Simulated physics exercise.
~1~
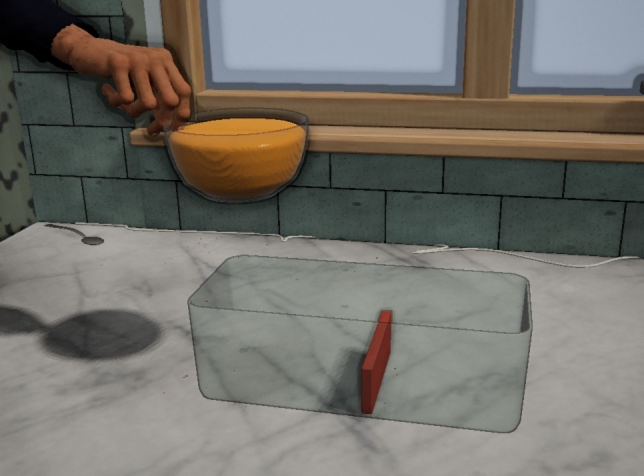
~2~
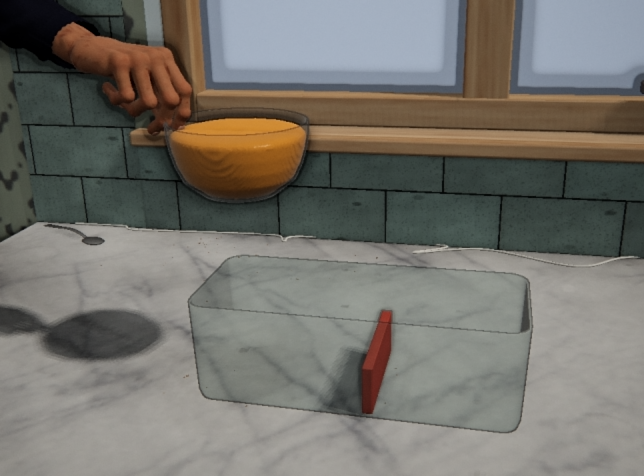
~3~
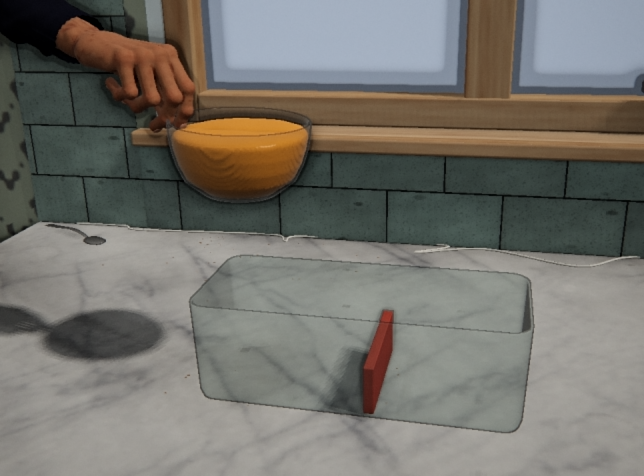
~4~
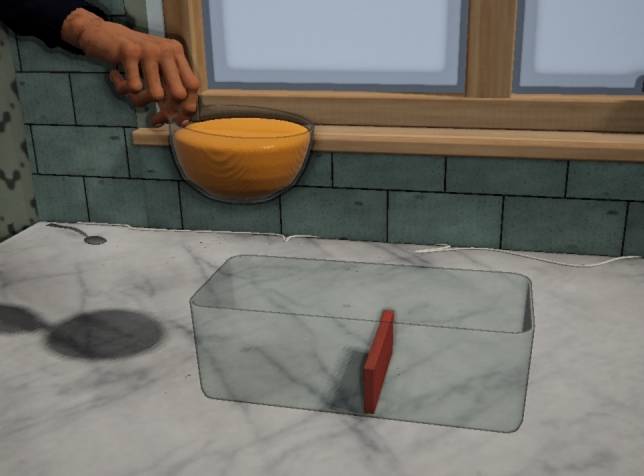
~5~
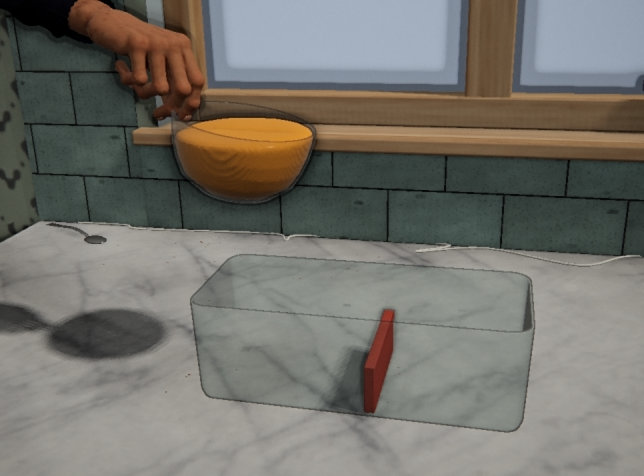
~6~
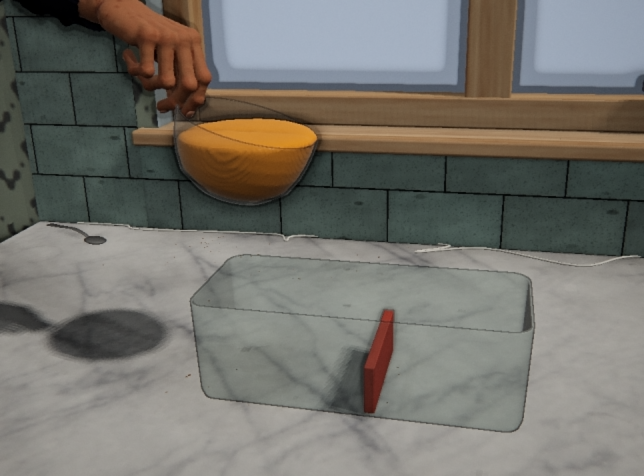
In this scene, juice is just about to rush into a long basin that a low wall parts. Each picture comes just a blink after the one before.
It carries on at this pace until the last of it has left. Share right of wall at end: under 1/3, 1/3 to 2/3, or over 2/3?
The share right of the wall fails to exceed two thirds but reaches one third.
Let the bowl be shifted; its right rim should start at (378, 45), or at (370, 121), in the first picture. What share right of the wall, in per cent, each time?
About 95 % the first time, about 90 % the second.
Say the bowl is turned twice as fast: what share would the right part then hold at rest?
Some 25 per cent.
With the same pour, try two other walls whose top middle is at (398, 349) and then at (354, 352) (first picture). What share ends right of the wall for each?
15 %, then 65 %.
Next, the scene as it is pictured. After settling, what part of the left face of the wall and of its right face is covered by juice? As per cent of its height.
Once still, it is 30 % on the left and 30 % on the right.
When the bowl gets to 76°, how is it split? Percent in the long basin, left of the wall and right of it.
About 10 per cent left, 25 per cent right.
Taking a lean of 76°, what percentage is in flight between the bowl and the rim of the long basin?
Roughly 35 %.
A moment on, the bowl is tipped on its side and 31 per cent is still to pour, 10 is left of the wall and 24 right of it.
Next, the bowl is tipped right over and 0 per cent is still to pour, 52 is left of the wall and 44 right of it.
Then the bowl is tipped right over and 0 per cent is still to pour, 54 is left of the wall and 44 right of it.
Later the bowl is tipped right over and 0 per cent is still to pour, 54 is left of the wall and 44 right of it.
In the end 54 per cent lies left of the wall, 44 right of it and 1 outside.
